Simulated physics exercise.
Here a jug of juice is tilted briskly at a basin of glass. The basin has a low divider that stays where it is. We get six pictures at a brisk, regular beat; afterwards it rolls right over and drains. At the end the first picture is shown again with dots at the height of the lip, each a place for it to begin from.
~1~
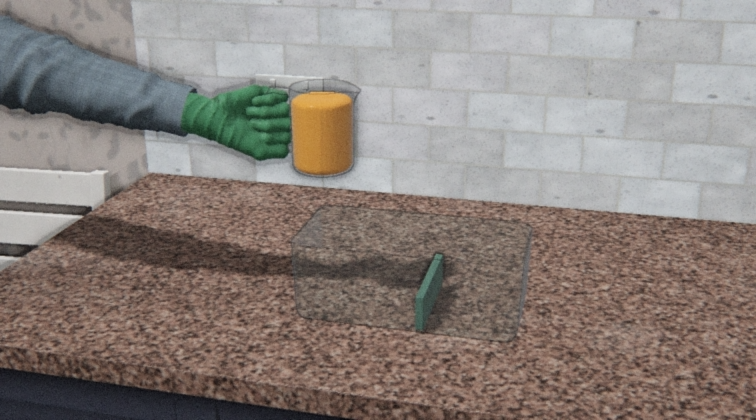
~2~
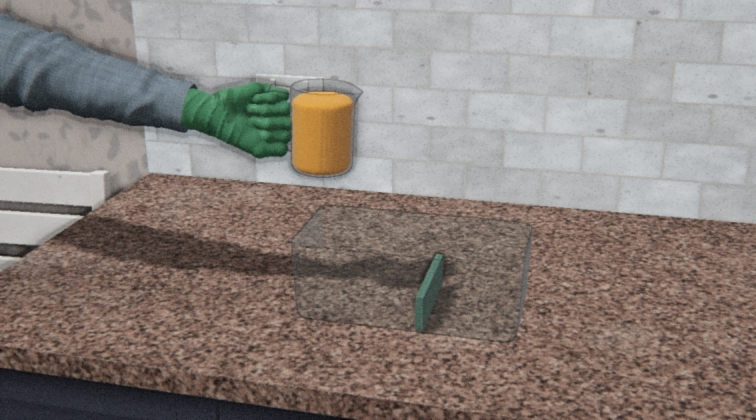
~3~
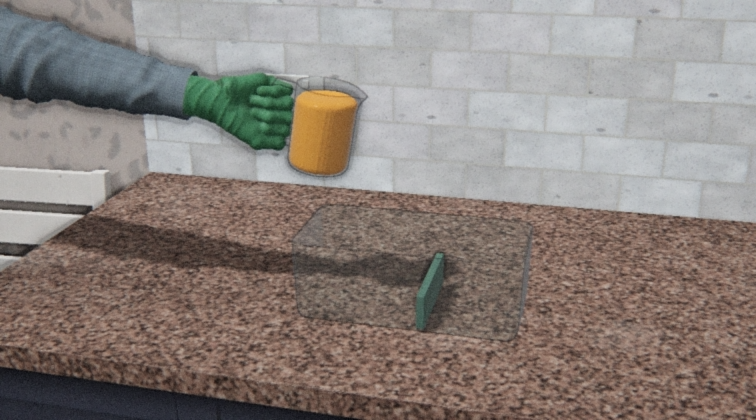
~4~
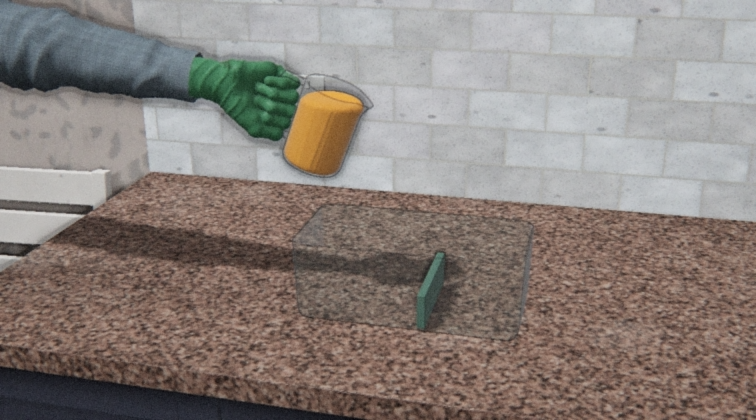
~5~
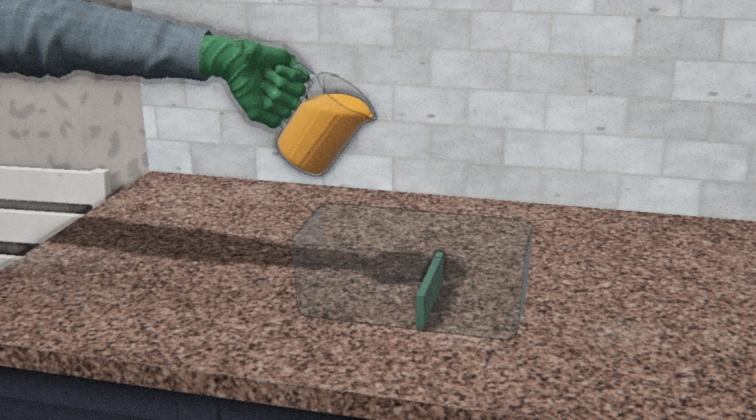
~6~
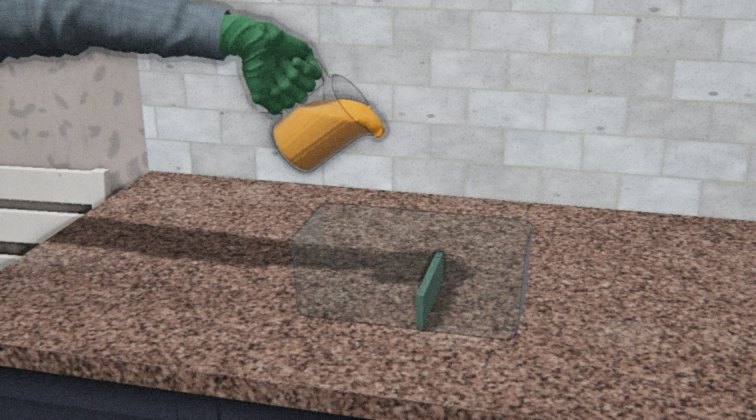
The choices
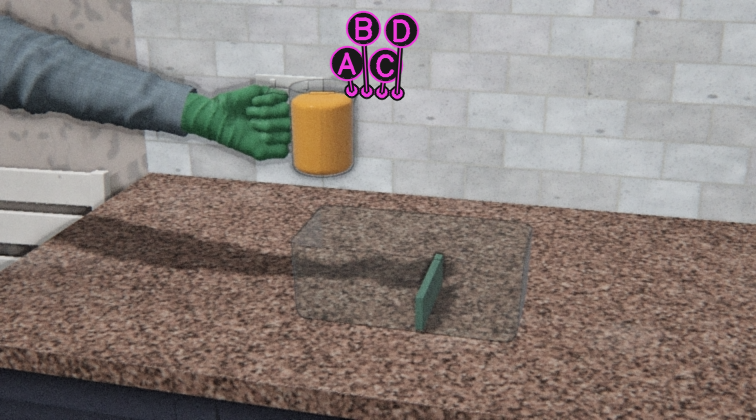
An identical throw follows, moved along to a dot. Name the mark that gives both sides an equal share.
It is C.
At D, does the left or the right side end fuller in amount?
The right side.
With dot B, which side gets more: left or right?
More ends on the left.
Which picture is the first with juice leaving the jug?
In picture 6.
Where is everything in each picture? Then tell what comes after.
The first frame shows upright, lip at (359, 91); basin from (297, 314) to (517, 341); top of the wall at (430, 275); nothing has left yet.
The second frame shows tipped about 2°, lip at (361, 92); nothing has left yet.
The third frame shows tipped about 10°, lip at (366, 97); nothing has left yet.
The fourth frame shows tipped about 21°, lip at (372, 106); nothing has left yet.
The fifth frame shows tipped about 35°, lip at (375, 118); nothing has left yet.
The sixth frame shows tipped about 51°, lip at (376, 133); juice is over the lip, down to (376, 133).
On the marked copy, A at (351, 90); B at (366, 91); C at (381, 92); D at (397, 93).
For dot A, about 89 % ends left of the wall and 4 % right of it; 7 % is lost outside.
For dot B, about 84 % ends left of the wall and 11 % right of it; 5 % is lost outside.
For dot C, about 48 % ends left of the wall and 50 % right of it.
For dot D, about 10 % ends left of the wall and 88 % right of it.
